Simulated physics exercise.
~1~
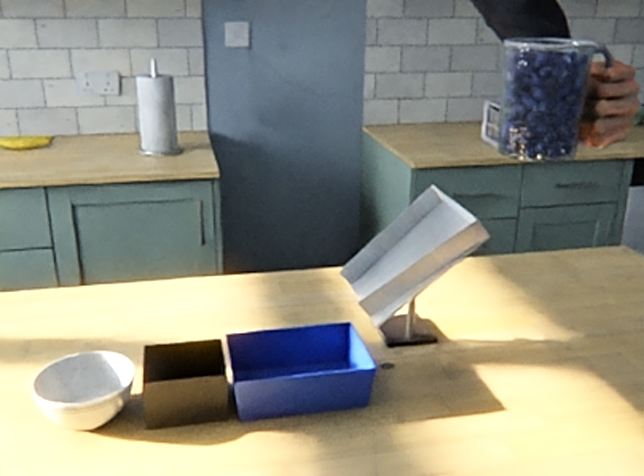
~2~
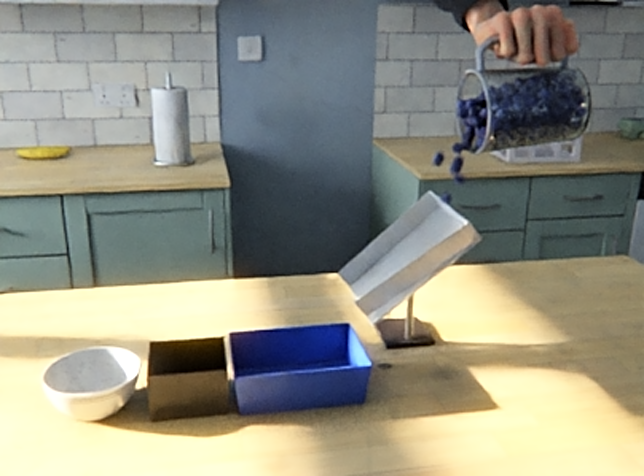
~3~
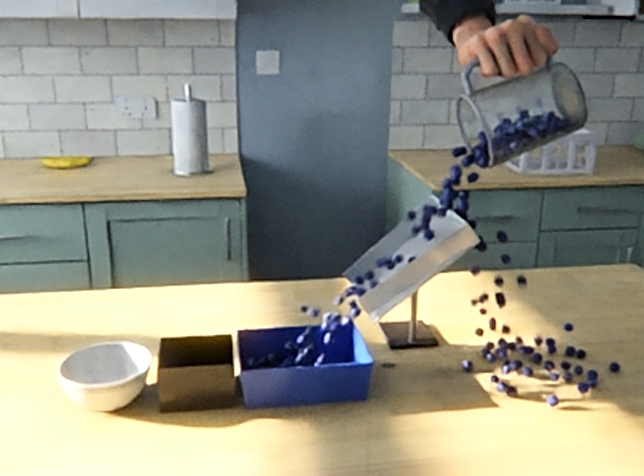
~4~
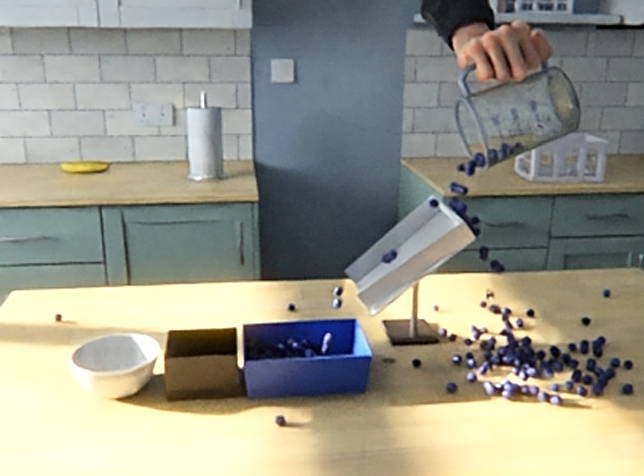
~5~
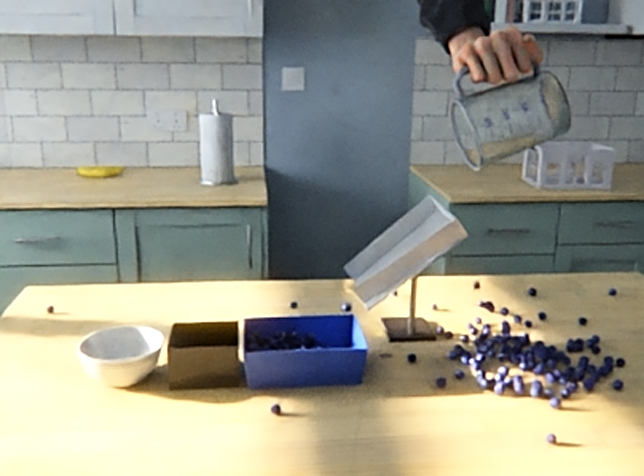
In a kitchen, a hand pours blueberries down a chute, filling a blue tin and scattering others.
